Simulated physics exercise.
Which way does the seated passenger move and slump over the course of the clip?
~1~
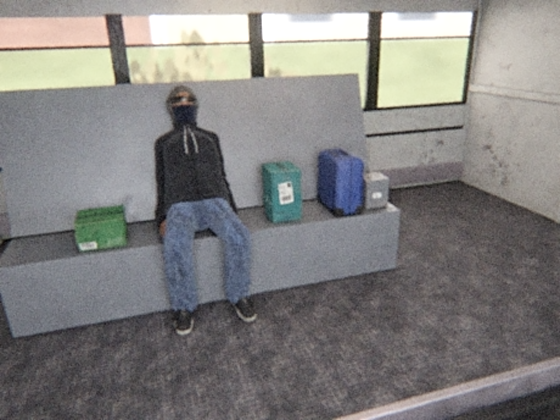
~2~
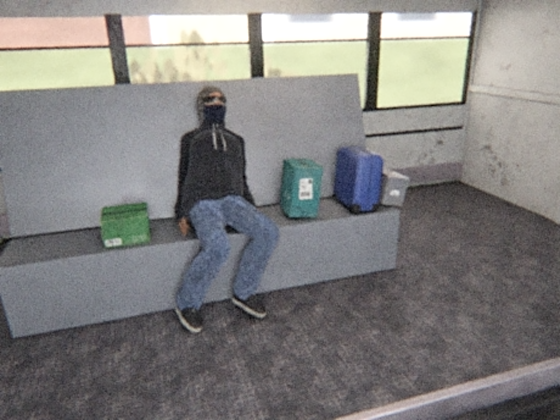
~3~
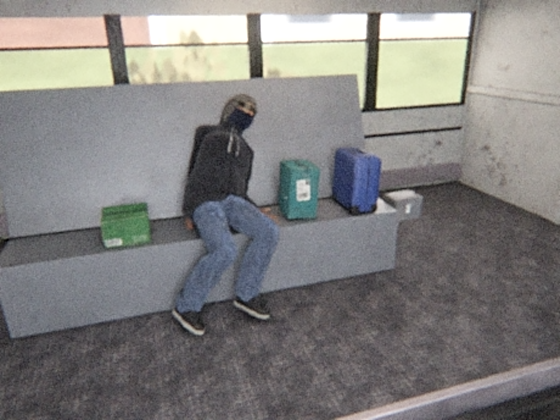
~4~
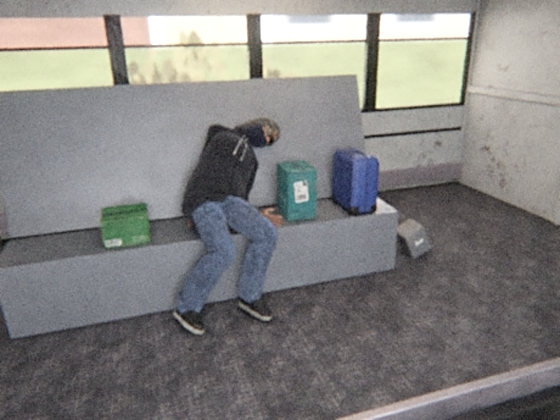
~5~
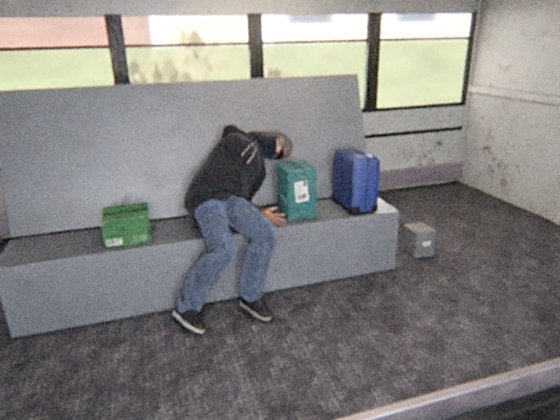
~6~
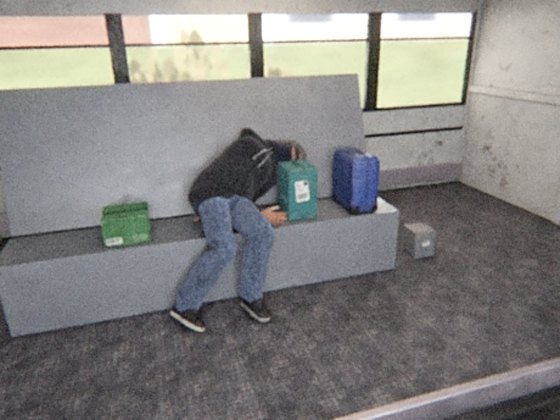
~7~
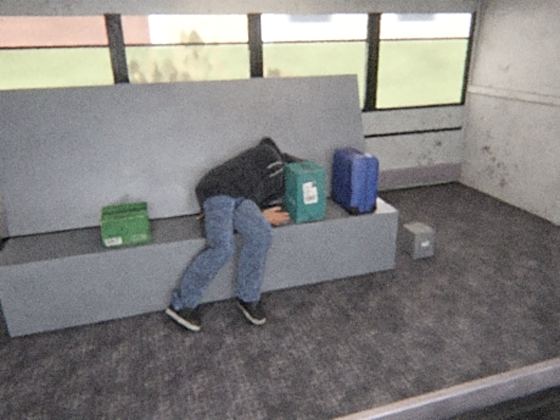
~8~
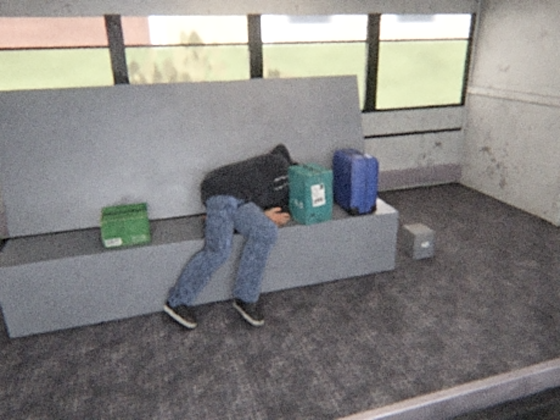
The passenger moves to the right, sliding a little along the bench and then slumping over toward the teal pack.
To begin with, a masked passenger in a dark hooded top and jeans sits limply on a long grey bench, with a green carton to the left and a teal pack, a blue case and a small grey tub to the right. The passenger and the luggage shift right along the seat. The grey tub tips over the bench end and drops to the floor, landing upside down. Meanwhile the passenger folds sideways toward the teal pack, head sinking behind it, and the pack edges slightly right. Finally the passenger lies slumped against it, hips still on the seat, while the carton, pack and case remain on the bench.
